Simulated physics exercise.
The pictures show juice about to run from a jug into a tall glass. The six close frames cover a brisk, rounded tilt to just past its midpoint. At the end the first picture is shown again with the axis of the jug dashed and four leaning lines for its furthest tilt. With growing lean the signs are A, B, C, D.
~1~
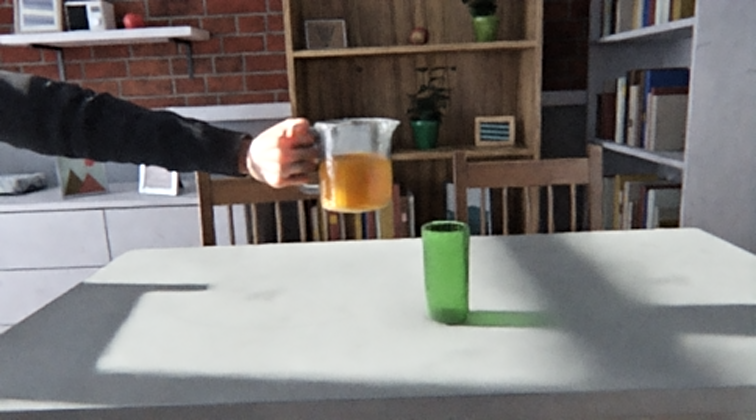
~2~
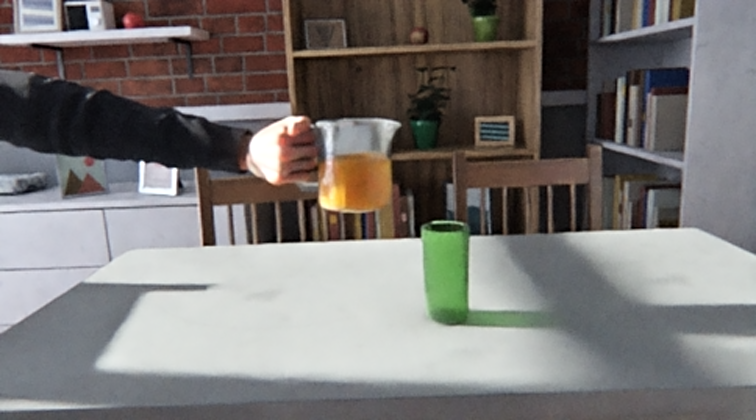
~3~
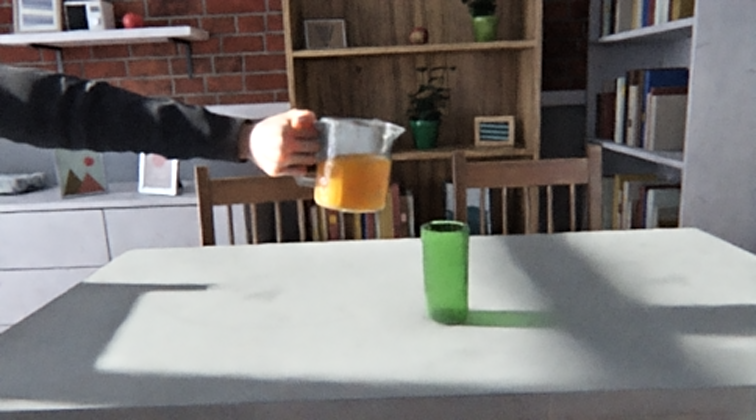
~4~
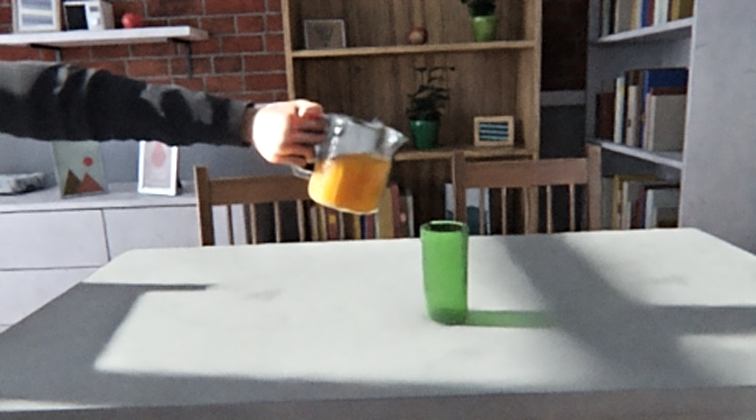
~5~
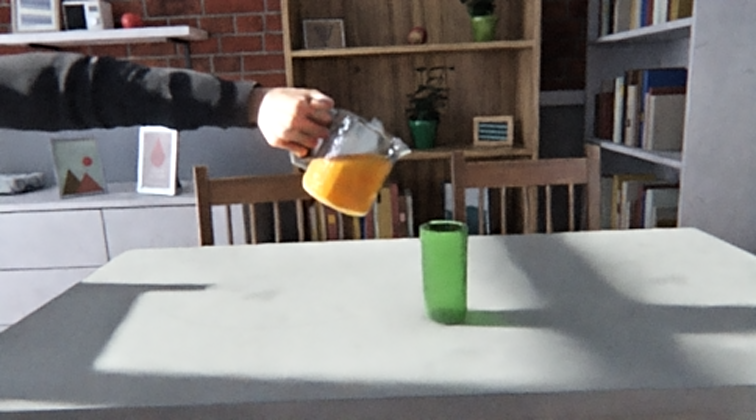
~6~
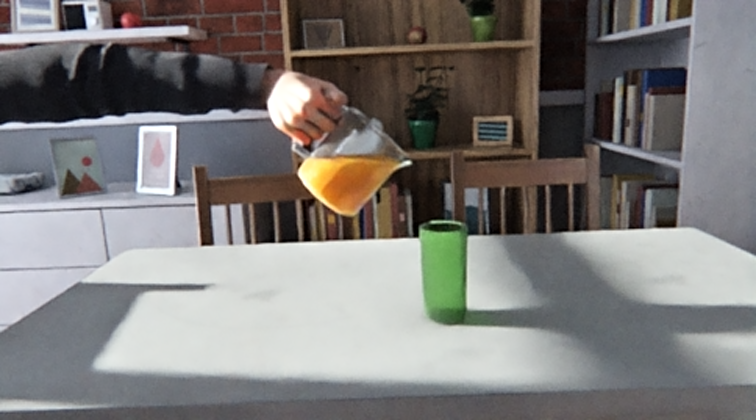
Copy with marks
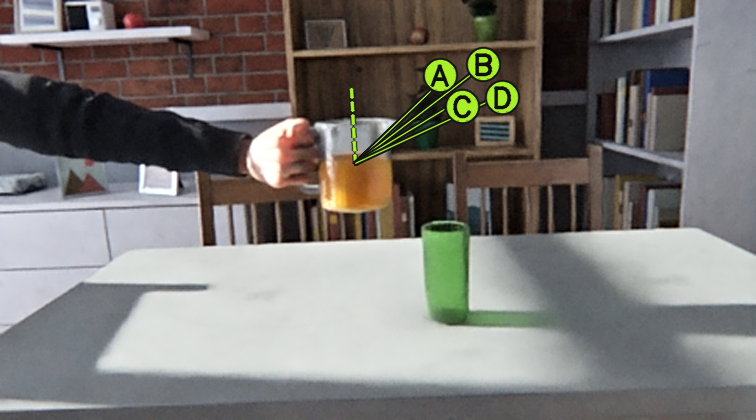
A hand at the end of a dark-sleeved arm, reaching in from the left, holds a clear jug of orange juice nearly level, then tilts it steadily rightward, its lip lowering while the juice stays inside. Below and to the right, a tall green glass stands on a pale, partly shadowed table. The still camera faces a room with wooden chairs, bookshelves, plants and a brick wall.
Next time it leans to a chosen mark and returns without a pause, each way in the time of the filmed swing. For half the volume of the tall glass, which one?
The best mark is D.
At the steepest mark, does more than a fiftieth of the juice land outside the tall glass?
No, it does not.
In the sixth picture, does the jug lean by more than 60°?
No, it does not.
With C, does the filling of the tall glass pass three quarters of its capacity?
No, it does not.
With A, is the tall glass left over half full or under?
Under half.
On the marked copy, A at (430, 91); B at (470, 75); C at (444, 109); D at (485, 102).
With A, the tall glass ends with about 8 % of what it can hold.
With B, the tall glass ends with about 18 % of what it can hold.
With C, the tall glass ends with about 34 % of what it can hold.
With D, the tall glass ends with about 50 % of what it can hold.
